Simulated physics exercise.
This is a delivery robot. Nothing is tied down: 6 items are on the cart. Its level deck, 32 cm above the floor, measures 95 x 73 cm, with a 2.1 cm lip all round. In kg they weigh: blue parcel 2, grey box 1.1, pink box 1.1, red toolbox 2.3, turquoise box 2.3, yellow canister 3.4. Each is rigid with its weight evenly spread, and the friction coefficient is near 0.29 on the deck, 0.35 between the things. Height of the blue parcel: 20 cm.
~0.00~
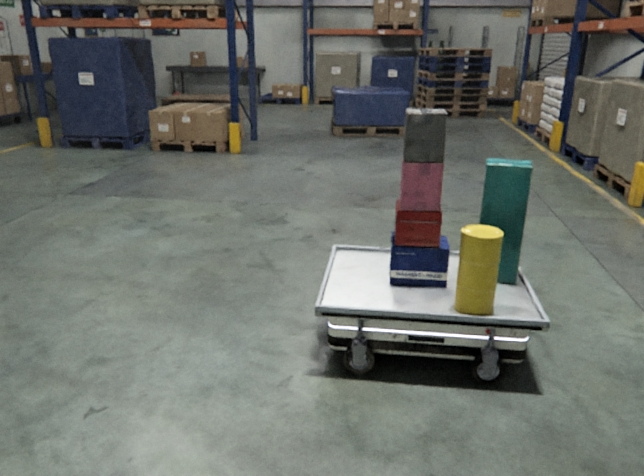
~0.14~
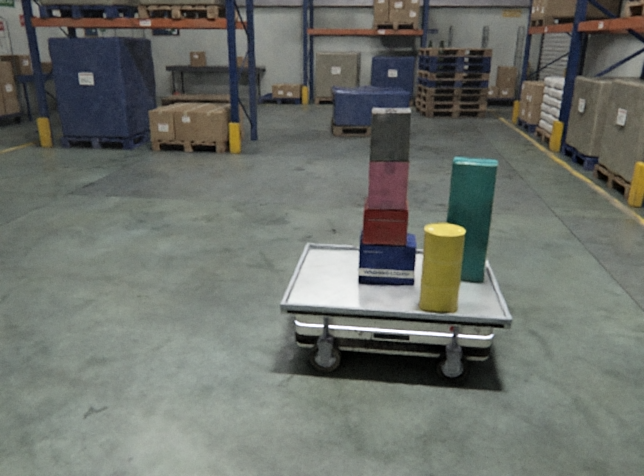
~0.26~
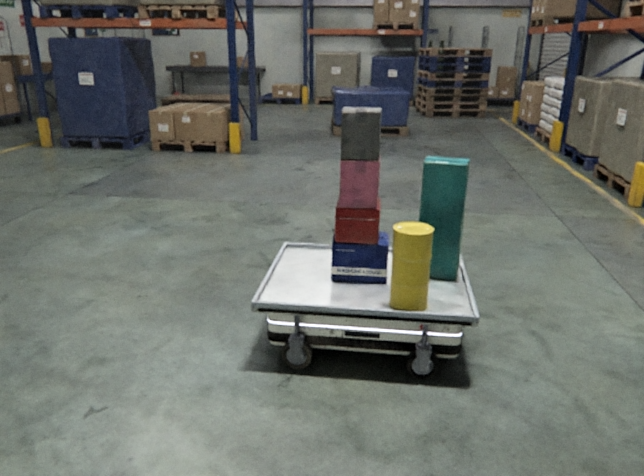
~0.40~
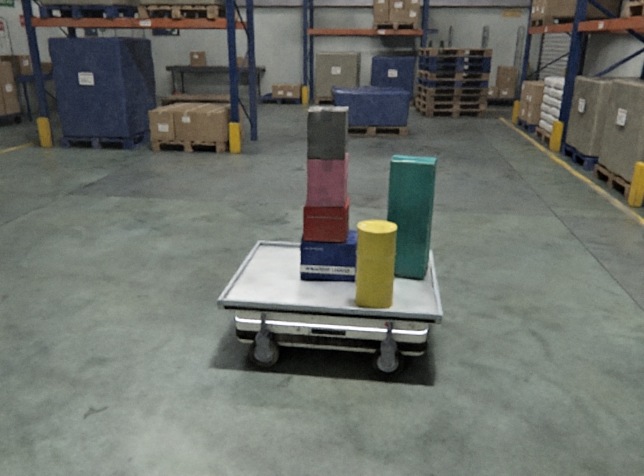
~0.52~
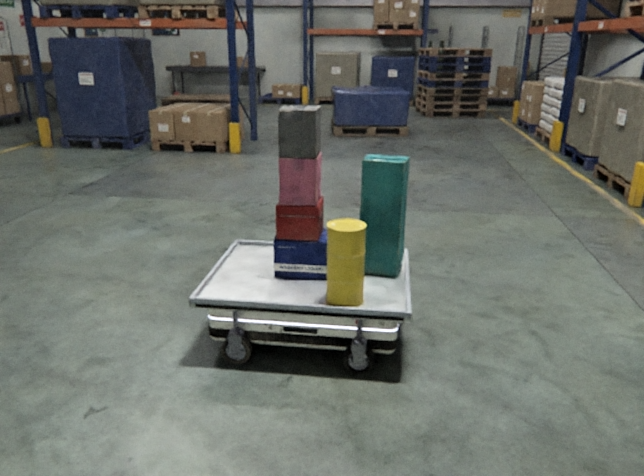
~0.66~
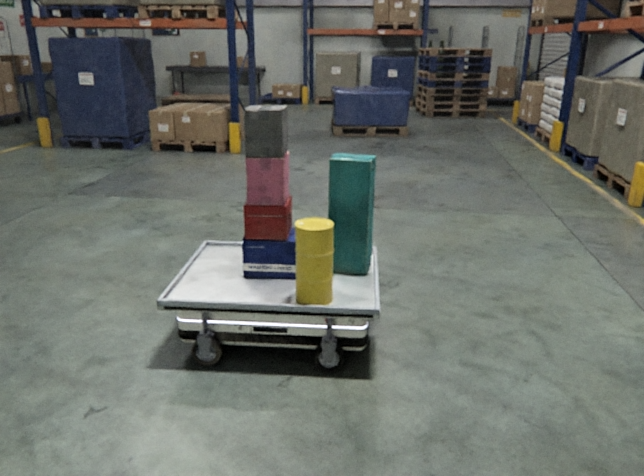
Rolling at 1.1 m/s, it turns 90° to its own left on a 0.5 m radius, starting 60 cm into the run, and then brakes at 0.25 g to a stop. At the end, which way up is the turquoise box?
The turquoise box topples.
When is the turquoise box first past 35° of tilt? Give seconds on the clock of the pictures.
At about 1.5 s.
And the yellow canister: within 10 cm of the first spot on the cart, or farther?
The yellow canister keeps its place.
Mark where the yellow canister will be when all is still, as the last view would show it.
Near (225, 341).
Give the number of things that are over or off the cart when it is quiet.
In all, 3.
After 1.26 s, cart has run 139 cm, turned 73°; turquoise box leaning 9° near (195, 228); grey box slid 28 cm; pink box slid 24 cm.
After 1.96 s, cart has run 193 cm, turned 90°; grey box, pink box and turquoise box now off the cart; red toolbox slid 22 cm; blue parcel slid 17 cm.
At rest (2.6 s), off the cart and tipped over, grey box, pink box and turquoise box; not toppled but over 10 cm from the start, blue parcel and red toolbox; the last one in place, give or take 10 cm.
